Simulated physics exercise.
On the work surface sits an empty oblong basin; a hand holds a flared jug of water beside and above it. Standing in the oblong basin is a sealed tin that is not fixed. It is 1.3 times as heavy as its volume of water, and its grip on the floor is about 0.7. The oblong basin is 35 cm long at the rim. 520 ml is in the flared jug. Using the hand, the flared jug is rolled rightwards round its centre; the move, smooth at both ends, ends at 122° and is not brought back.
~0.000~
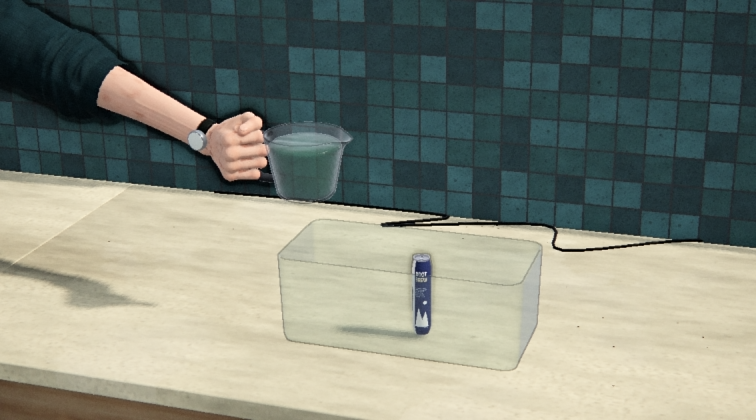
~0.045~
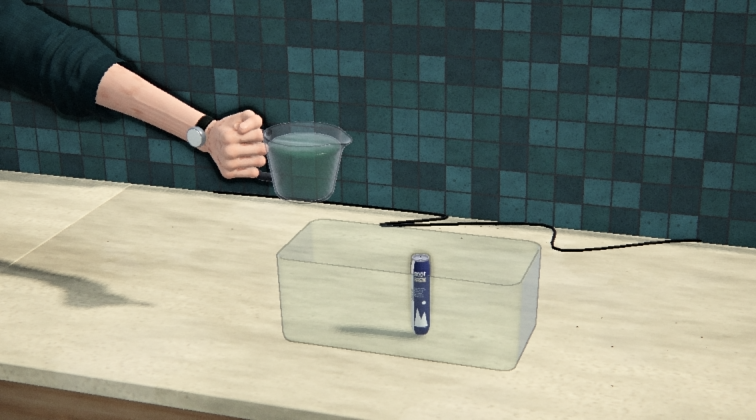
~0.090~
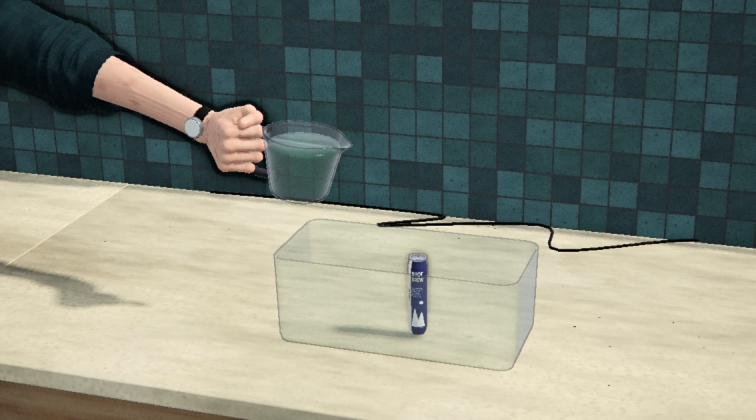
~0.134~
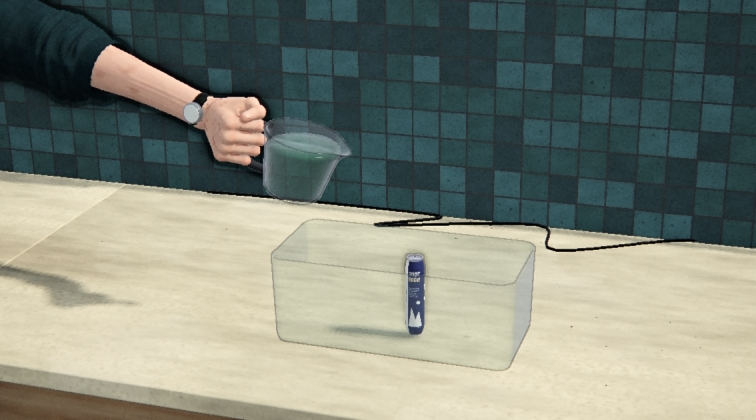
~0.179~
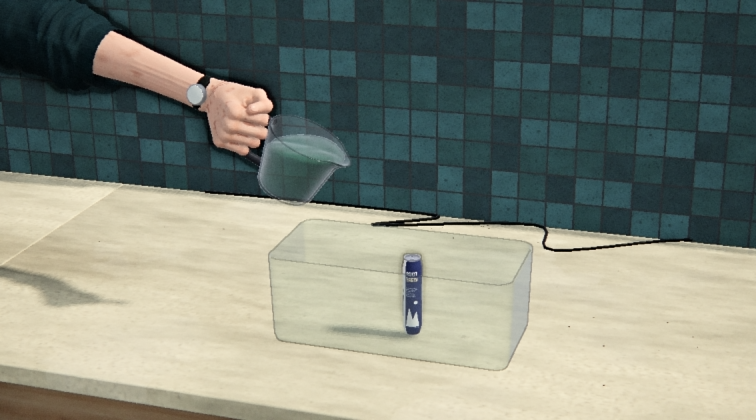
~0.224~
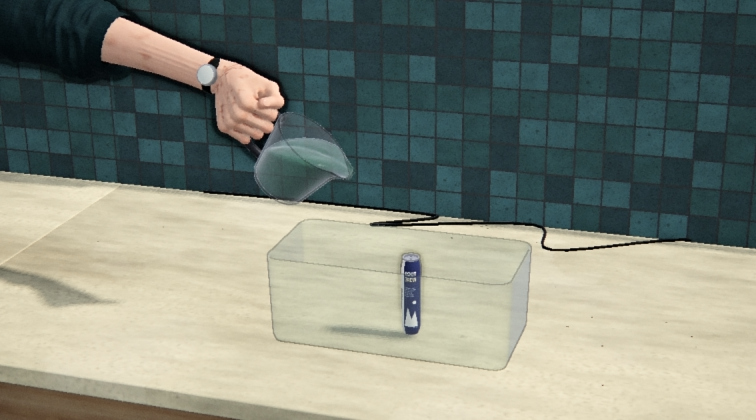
We see a hand holding a clear jug of liquid above and to the left of an empty transparent basin, with a small dark blue tube visible at the basin; the hand then gradually tilts the jug to the right.
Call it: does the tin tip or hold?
It holds.
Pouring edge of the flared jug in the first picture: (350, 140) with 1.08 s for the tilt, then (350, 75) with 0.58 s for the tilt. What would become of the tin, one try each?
In the first try it remains standing; in the second it comes down.
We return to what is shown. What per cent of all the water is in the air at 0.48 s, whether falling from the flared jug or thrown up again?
About 22 per cent.
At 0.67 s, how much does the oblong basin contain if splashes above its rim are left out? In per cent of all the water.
Close to 98 in a hundred.
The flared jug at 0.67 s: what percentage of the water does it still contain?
Close to 0 in a hundred.
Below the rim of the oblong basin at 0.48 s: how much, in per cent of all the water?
Roughly 58 percent.
Then, 0.48 s in, the tilt is 113° and 19 per cent is still to pour; the tin stands where it began.
Then, 0.67 s in, the tilt is 122° and 0 per cent is still to pour; the tin stands where it began.
Then, 0.87 s in, the tilt is 122° and 0 per cent is still to pour; the tin stands where it began.
Then, 1.08 s in, the tilt is 122° and 0 per cent is still to pour; the tin stands where it began.
Finally, the tin stands where it began.
